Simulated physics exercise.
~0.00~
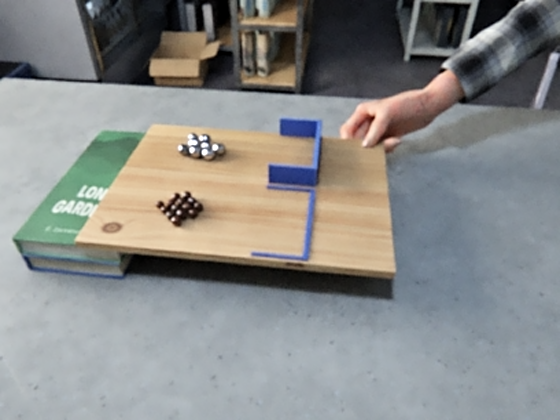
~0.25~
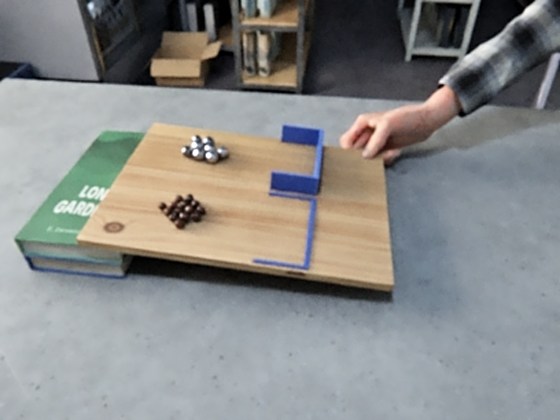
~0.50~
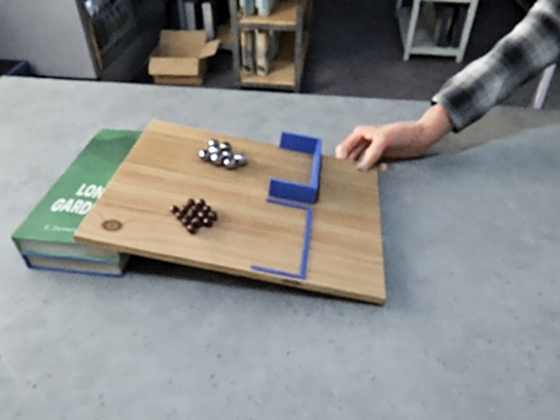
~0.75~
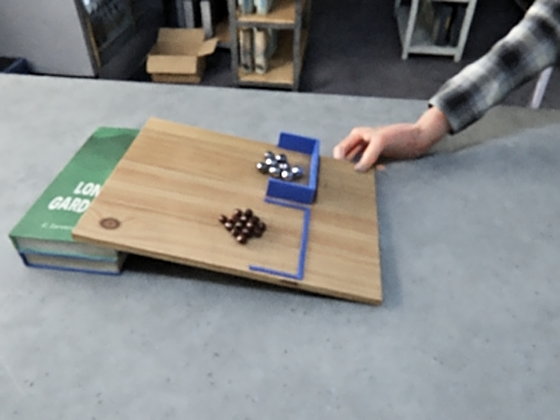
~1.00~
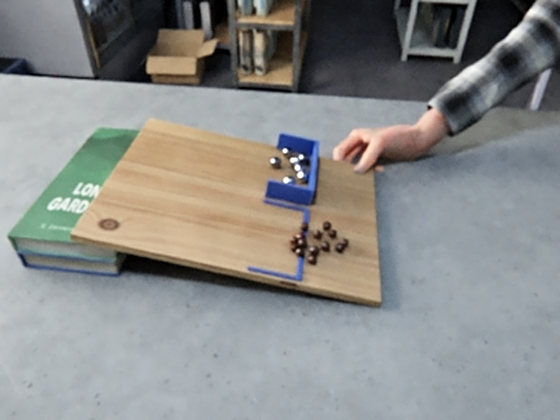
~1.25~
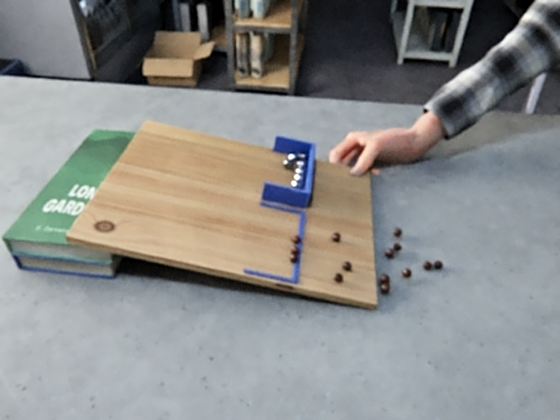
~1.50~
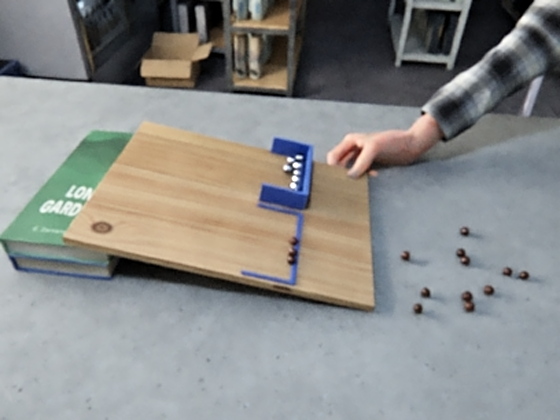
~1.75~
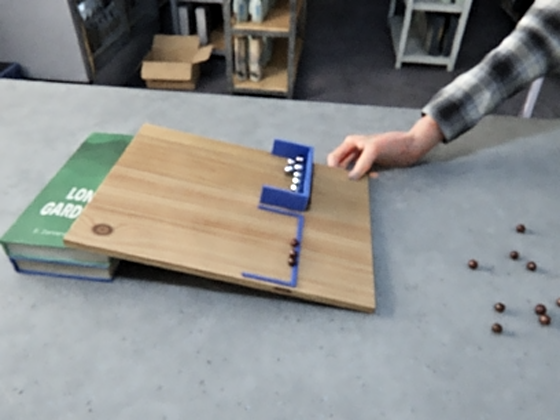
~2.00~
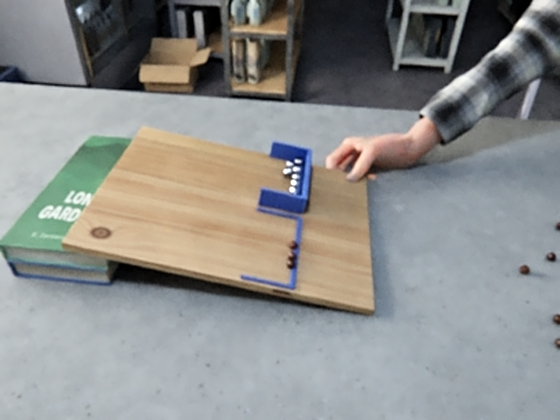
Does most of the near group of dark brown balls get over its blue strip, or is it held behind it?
Most of the dark brown balls get over their low blue strip and roll off onto the counter, with only a few left behind it. The pale balls on the far side are stopped by their taller strip.
Small dark brown balls and pale shiny ones roll right down a wooden board propped on a green book as a hand tilts it; most brown ones pass their low blue strip and scatter across the counter, a few staying behind it, while the pale ones gather behind the taller strip.
